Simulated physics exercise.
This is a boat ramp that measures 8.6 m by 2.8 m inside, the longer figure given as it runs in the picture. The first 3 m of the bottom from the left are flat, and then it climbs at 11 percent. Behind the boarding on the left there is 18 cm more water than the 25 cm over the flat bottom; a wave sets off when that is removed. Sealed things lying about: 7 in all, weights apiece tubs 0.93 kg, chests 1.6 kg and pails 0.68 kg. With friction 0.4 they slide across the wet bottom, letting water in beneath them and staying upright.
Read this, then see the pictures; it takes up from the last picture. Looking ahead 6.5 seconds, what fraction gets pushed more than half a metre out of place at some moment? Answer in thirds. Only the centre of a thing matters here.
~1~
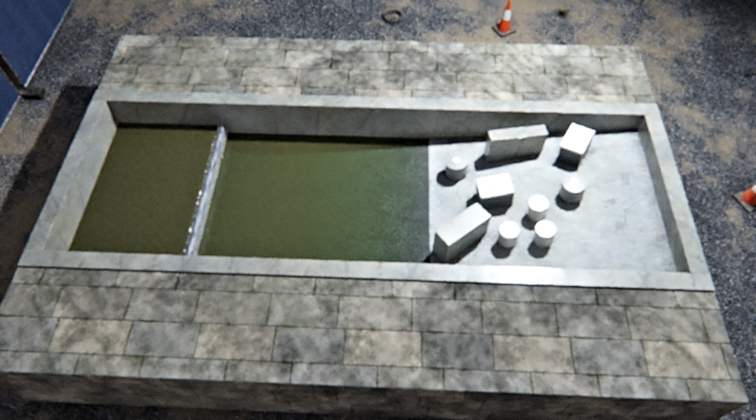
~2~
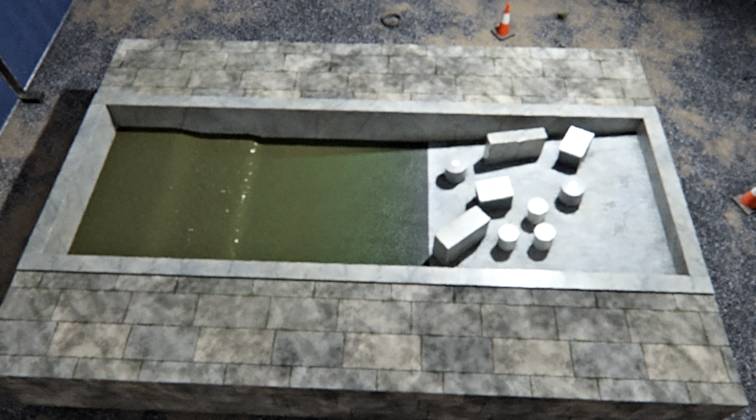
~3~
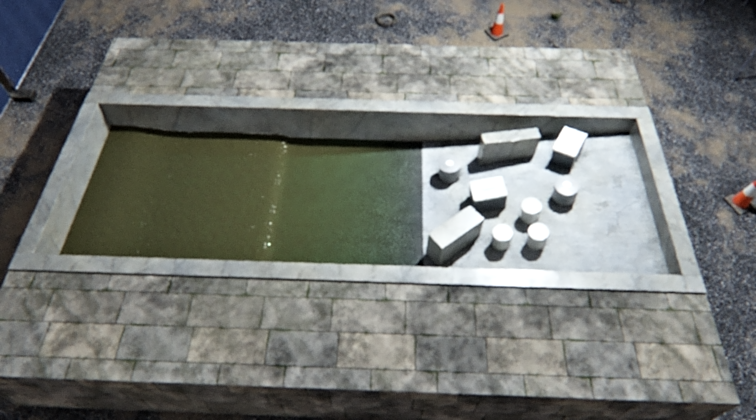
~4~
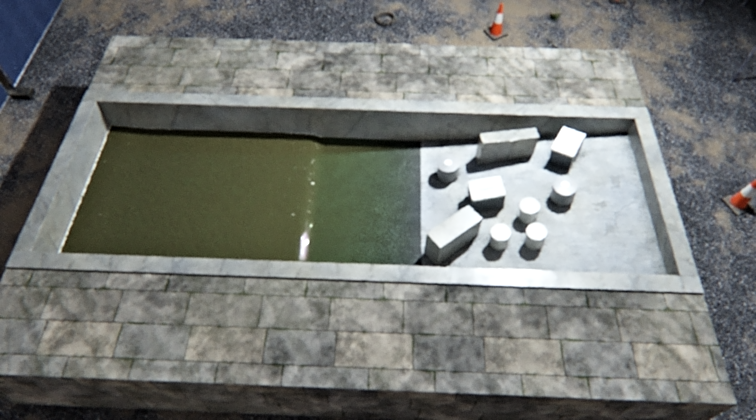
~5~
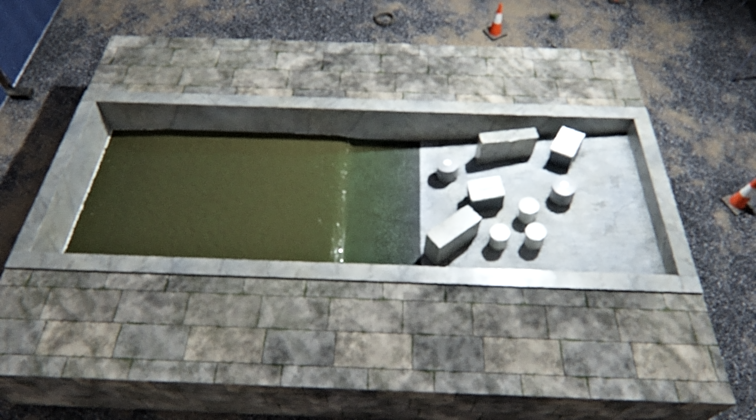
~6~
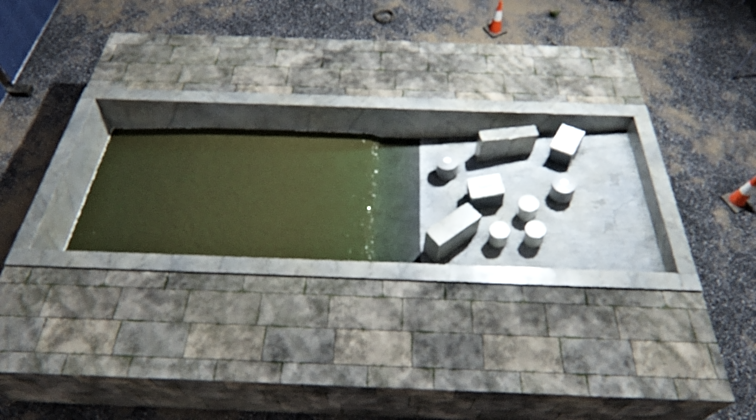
The share is at least two thirds.
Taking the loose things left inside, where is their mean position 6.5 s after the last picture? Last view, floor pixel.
It sits at about (436, 204).
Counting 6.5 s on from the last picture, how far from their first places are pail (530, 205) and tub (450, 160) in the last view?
Respectively 140 and 200 centimetres.
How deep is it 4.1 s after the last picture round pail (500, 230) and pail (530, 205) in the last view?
Close to 5 and 3 centimetres.
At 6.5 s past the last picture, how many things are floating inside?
Total: 5.
Then, 0.6 s after the last picture 0 of 7 are over 50 cm from their spots; 0 afloat.
Then, 2.1 s after the last picture 2 of 7 are over 50 cm from their spots; 3 afloat.
Then, 4.1 s after the last picture 2 of 7 are over 50 cm from their spots; 5 afloat.
Then, 6.5 s after the last picture 5 of 7 are over 50 cm from their spots, and 5 have been at some point; 5 afloat.
